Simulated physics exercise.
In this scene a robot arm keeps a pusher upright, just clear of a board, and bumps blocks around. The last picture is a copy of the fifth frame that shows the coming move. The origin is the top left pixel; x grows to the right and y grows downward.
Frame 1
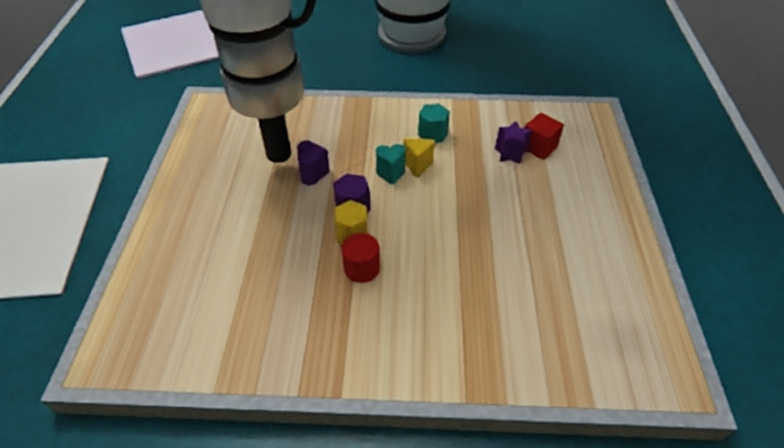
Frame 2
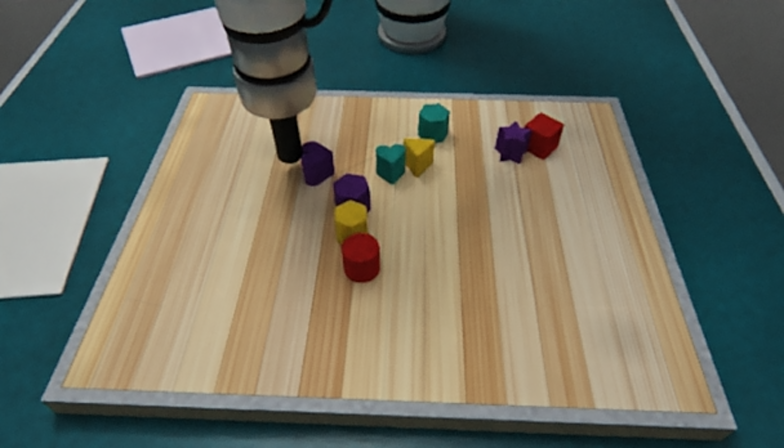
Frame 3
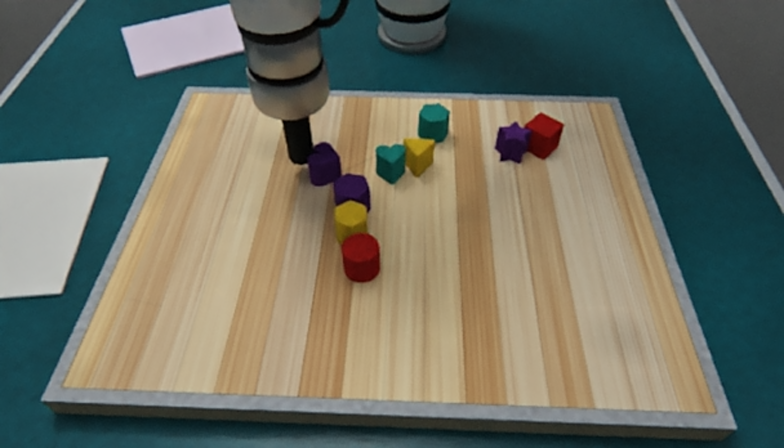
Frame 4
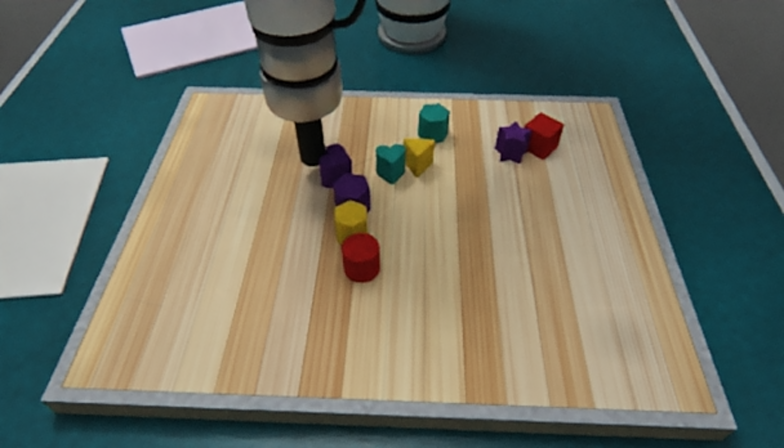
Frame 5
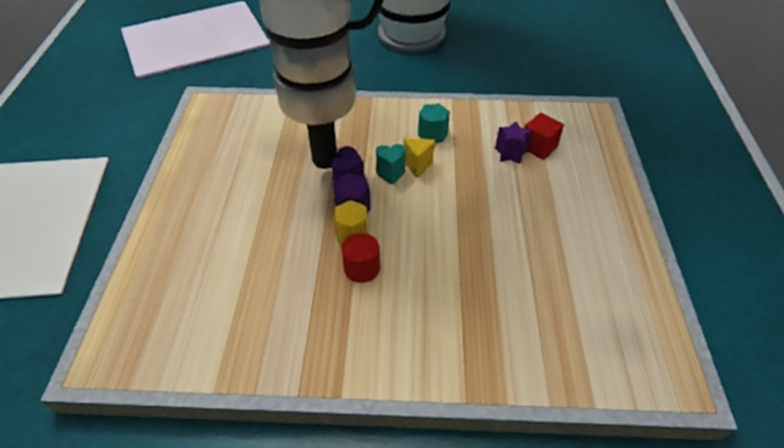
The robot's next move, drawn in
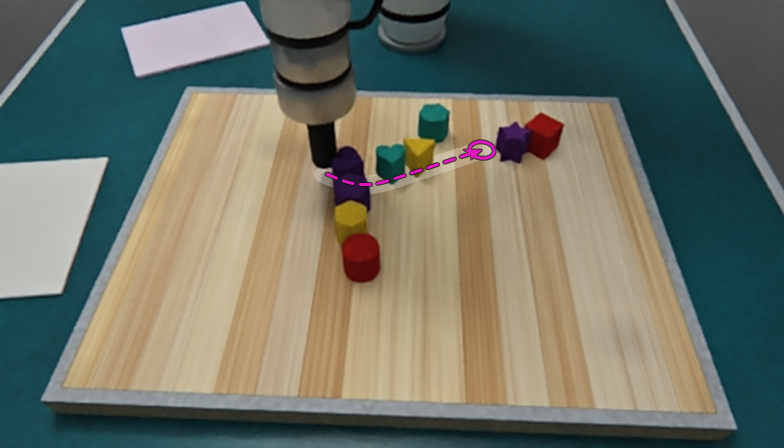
At first, a robotic arm with a dark tip stands just left of a purple block on a striped wooden board scattered with colourful blocks. The arm then pushes that block a short way right, bringing it up beside the purple hexagon, while the other blocks stay still.
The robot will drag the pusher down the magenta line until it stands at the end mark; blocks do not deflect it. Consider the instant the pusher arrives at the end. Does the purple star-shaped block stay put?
Yes - that is the case.
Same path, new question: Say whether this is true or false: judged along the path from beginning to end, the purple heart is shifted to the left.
The claim does not hold.
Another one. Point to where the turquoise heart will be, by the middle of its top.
Expect it around (492, 111).
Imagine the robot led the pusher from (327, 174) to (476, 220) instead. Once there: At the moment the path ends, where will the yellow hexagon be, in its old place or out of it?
The yellow hexagon will stay where it is.
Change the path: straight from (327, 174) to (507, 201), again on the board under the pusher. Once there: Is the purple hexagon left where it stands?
It seems so.
The drawn path runs from (327, 174) through (381, 183) and (433, 166) to (482, 150).
On the path given first. One third of the way, pusher at (381, 170); purple heart at (402, 169); turquoise heart at (407, 148), turned 45° anticlockwise; yellow triangular piece at (427, 139), turned 25° clockwise.
Two thirds of the way, pusher at (434, 153); purple heart at (418, 168), turned 55° clockwise; turquoise heart at (455, 132), turned 45° anticlockwise; yellow triangular piece at (469, 120), turned 20° anticlockwise.
At the end, pusher at (484, 137); purple heart at (418, 168), turned 55° clockwise; turquoise heart at (492, 111), turned 105° anticlockwise; yellow triangular piece at (490, 99), turned 45° anticlockwise; purple star-shaped block not moved.
